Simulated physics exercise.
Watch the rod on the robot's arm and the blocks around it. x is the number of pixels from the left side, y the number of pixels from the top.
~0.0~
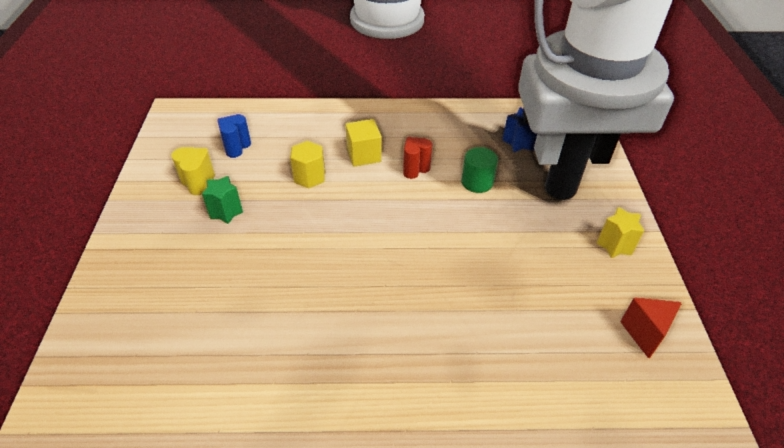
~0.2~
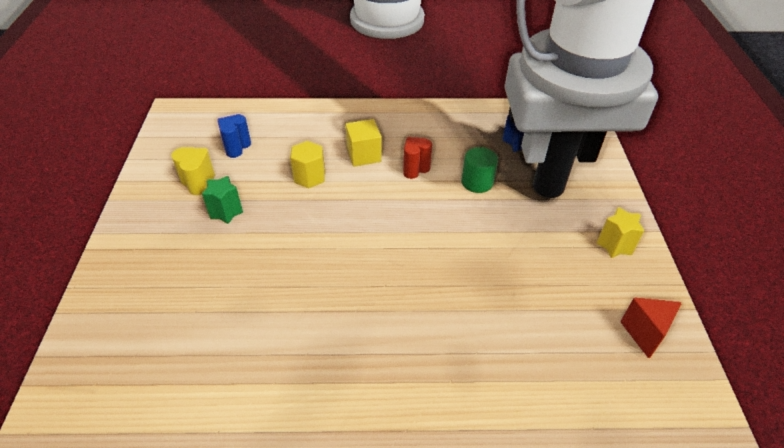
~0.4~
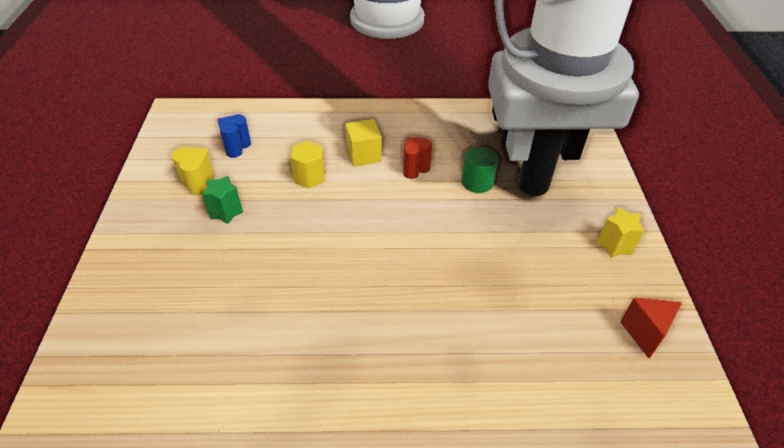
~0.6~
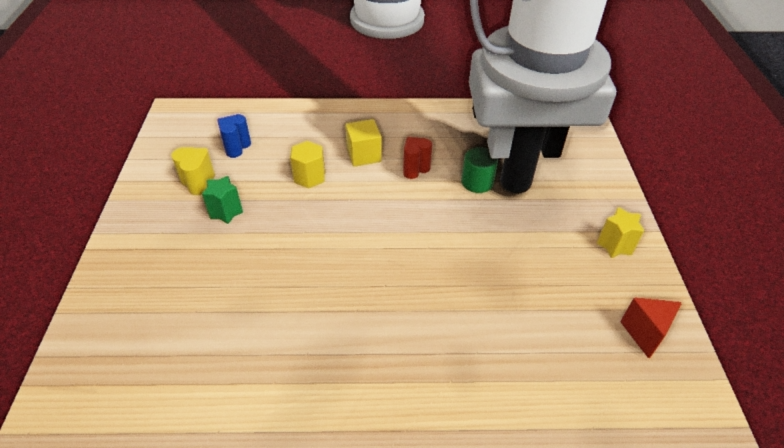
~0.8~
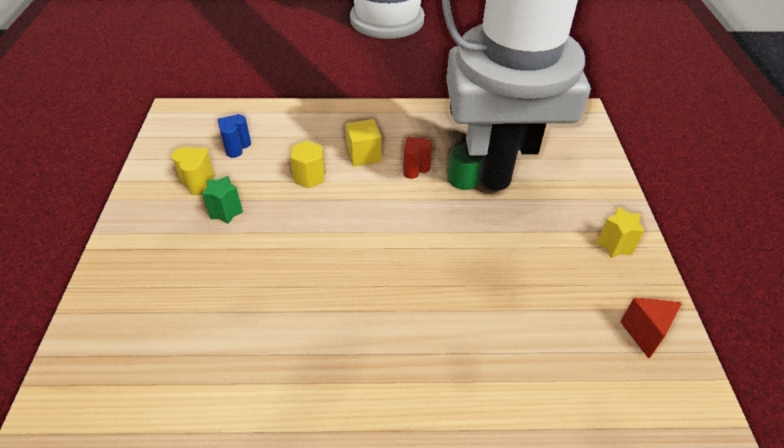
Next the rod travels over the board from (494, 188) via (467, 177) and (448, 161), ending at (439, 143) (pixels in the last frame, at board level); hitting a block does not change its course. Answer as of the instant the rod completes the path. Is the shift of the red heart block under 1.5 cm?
The answer is no.
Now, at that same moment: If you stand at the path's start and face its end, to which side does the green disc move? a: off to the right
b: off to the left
(b)
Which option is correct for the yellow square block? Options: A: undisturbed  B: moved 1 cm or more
The one that fits is A, undisturbed.
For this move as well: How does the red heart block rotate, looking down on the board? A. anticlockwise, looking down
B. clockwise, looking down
The one that fits is A, anticlockwise, looking down.
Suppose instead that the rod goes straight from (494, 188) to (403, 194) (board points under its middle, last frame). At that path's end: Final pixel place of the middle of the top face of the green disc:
It comes to (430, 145).
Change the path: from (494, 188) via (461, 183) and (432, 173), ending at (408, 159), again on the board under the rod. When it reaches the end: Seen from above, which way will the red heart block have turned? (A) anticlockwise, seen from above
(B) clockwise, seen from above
A
What follows on the original path. One third of the way, rod (467, 169); red heart block (408, 143), turned 15° anticlockwise; green disc (439, 143).
Two thirds of the way, rod (449, 154); red heart block (395, 142), turned 60° anticlockwise; green disc (419, 132).
At the end, rod (439, 136); yellow square block unmoved; red heart block (394, 142), turned 65° anticlockwise; green disc (414, 128); blue star-shaped block unmoved.
